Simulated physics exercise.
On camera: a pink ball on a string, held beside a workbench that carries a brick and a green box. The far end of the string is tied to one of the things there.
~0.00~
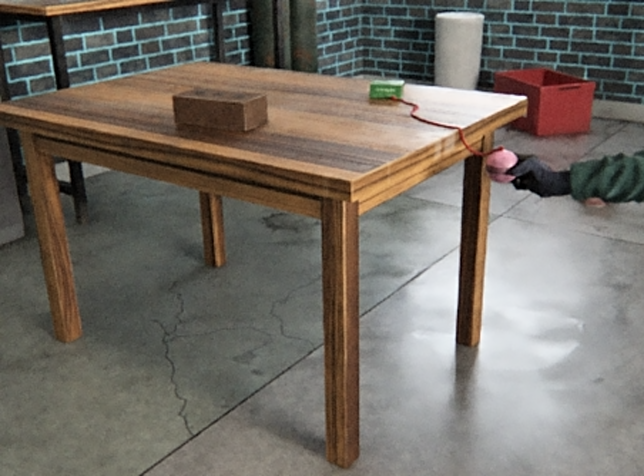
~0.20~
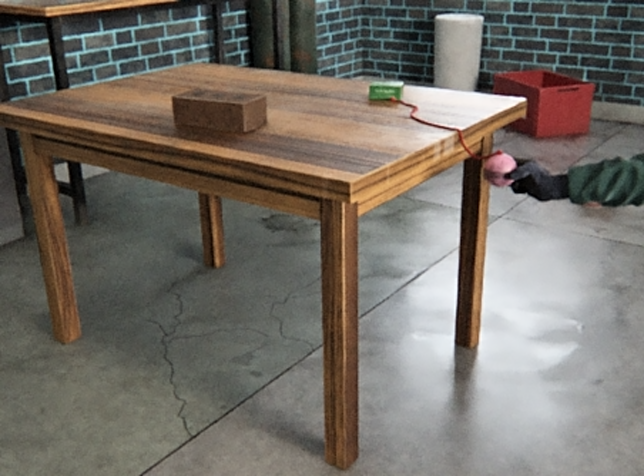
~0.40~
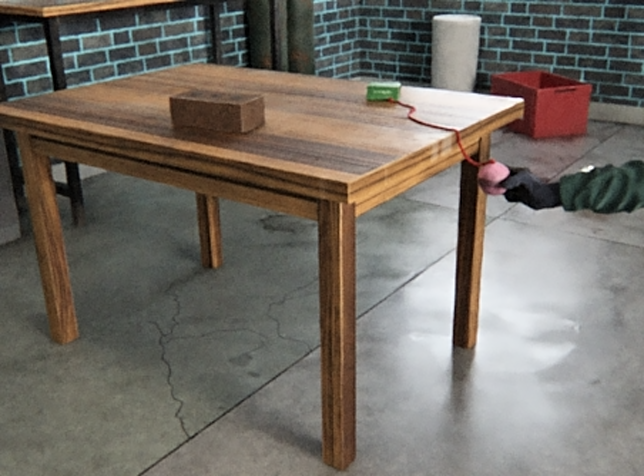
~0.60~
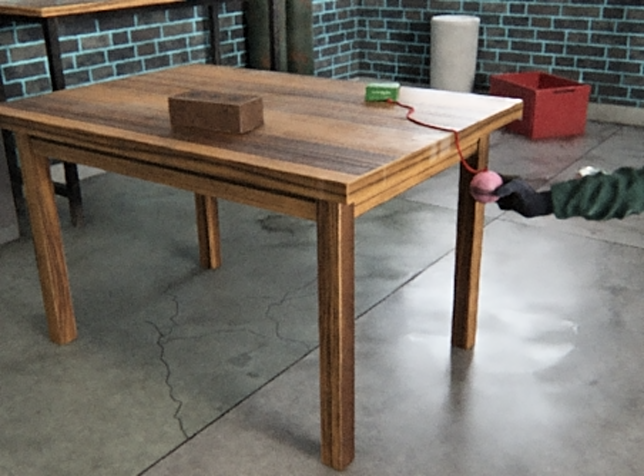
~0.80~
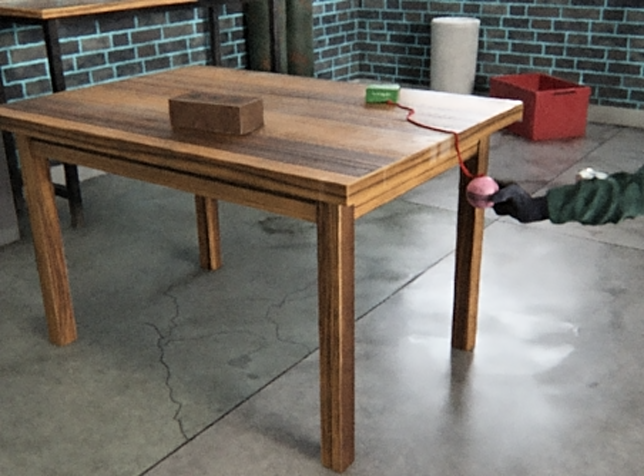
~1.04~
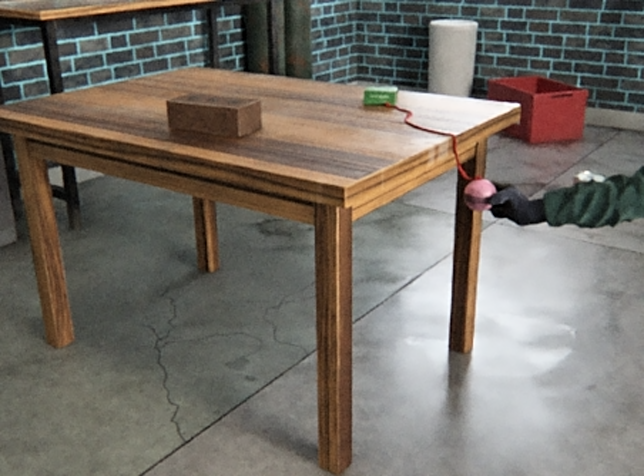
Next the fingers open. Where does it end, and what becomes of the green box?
Outcome: The pink ball reaches the floor; the green box gets pulled over the edge.
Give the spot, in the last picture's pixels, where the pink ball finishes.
Near (432, 418).
By 1.42 s, ball in the air near (463, 354); brick still; box tugged along near (461, 113).
By 1.82 s, ball on the floor near (486, 414); brick still; box over the edge.
By 2.22 s, ball on the floor near (453, 420); brick still; box over the edge.
When it is over, ball on the floor near (432, 418); brick still; box down on the floor. The pink ball lands on the floor and the green box follows it down.
